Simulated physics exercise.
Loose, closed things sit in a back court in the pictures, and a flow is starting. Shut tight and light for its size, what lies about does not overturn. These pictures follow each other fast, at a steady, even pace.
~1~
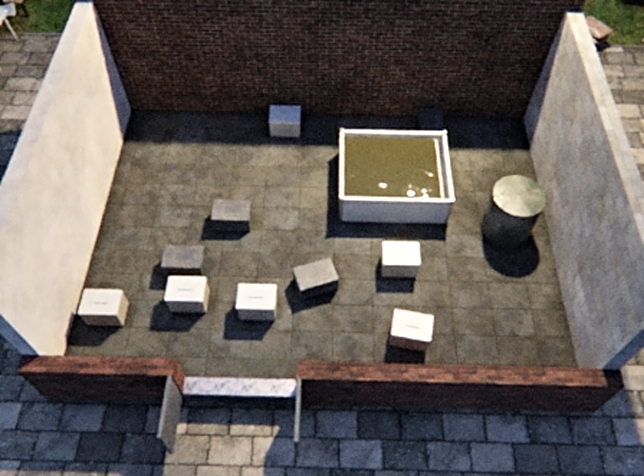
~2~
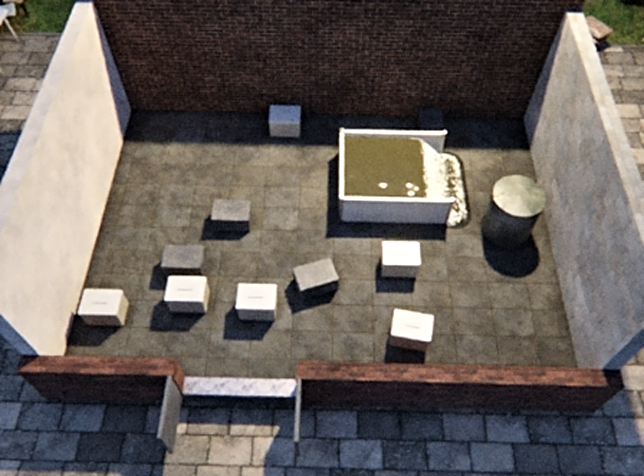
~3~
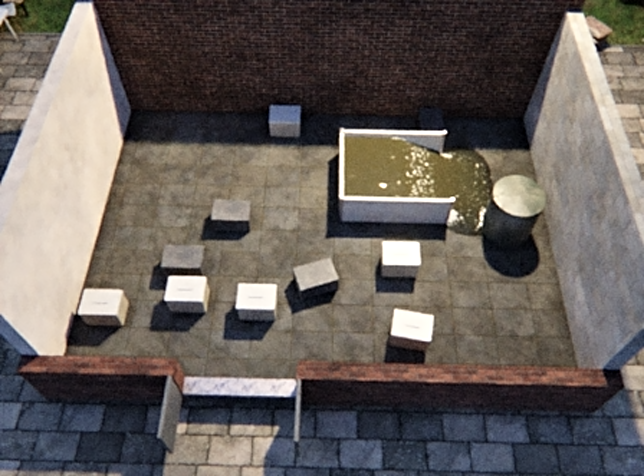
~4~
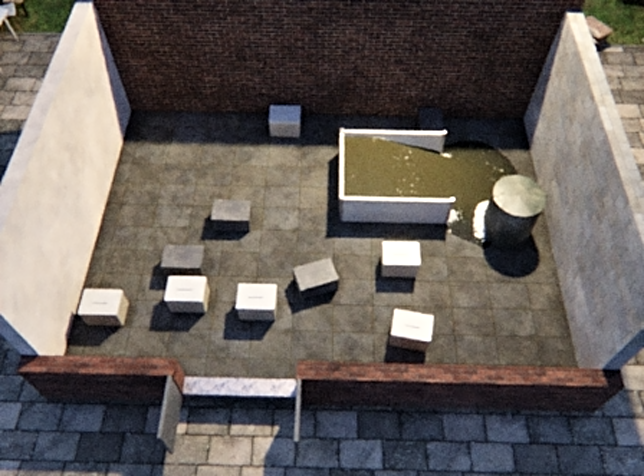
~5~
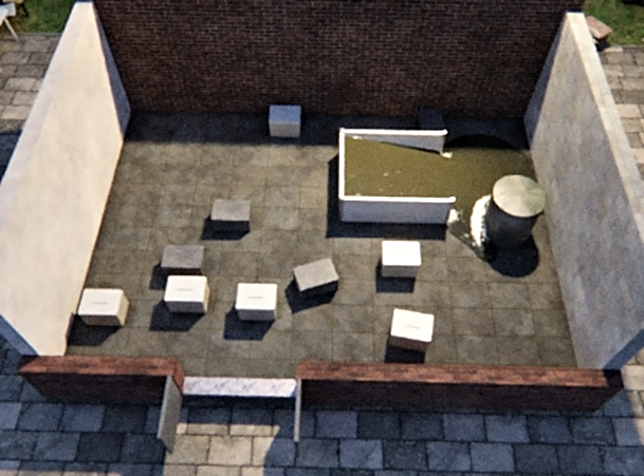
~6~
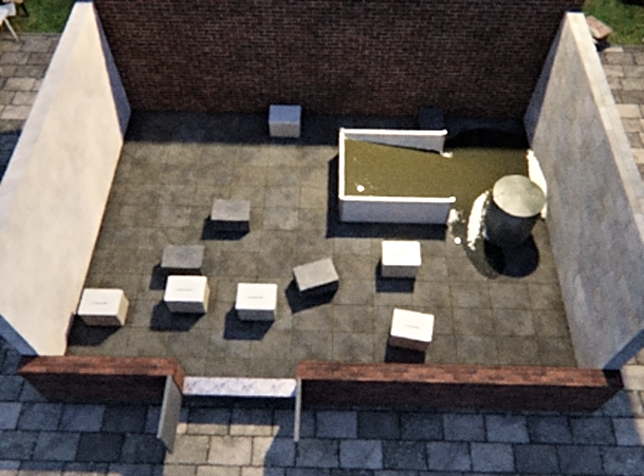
A white-walled tank opens on its right side and murky water spreads around a round barrel.
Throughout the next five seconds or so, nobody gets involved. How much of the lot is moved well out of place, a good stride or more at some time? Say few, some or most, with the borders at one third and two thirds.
Few.
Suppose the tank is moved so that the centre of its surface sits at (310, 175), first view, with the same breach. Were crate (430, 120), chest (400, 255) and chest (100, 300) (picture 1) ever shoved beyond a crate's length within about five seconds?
Results in order: Made it that far / never that far / never that far.
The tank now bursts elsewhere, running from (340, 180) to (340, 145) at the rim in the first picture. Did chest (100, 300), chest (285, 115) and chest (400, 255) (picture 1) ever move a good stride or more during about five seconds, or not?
Order as asked: Sent that far; not sent that far; not sent that far.
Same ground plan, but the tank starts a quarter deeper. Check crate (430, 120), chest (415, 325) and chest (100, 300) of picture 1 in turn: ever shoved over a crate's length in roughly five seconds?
Taking them as listed - the full distance for the first, the full distance for the second, a shorter distance for the third.
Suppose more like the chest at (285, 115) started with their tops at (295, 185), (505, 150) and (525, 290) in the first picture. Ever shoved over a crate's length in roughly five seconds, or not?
Stays put, shoved clear, shoved clear.
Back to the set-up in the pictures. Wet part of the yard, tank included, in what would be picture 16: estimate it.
About 30 percent.
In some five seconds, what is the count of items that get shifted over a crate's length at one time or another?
The figure is 3.
A moment on, 0 of 10 are well off their spots; 0 afloat.
Next, 0 of 10 are well off their spots; 0 afloat.
Later, 1 of 10 are well off their spots; 1 afloat.
In the end, 3 of 10 are well off their spots, and 3 have been at some point; 1 afloat.
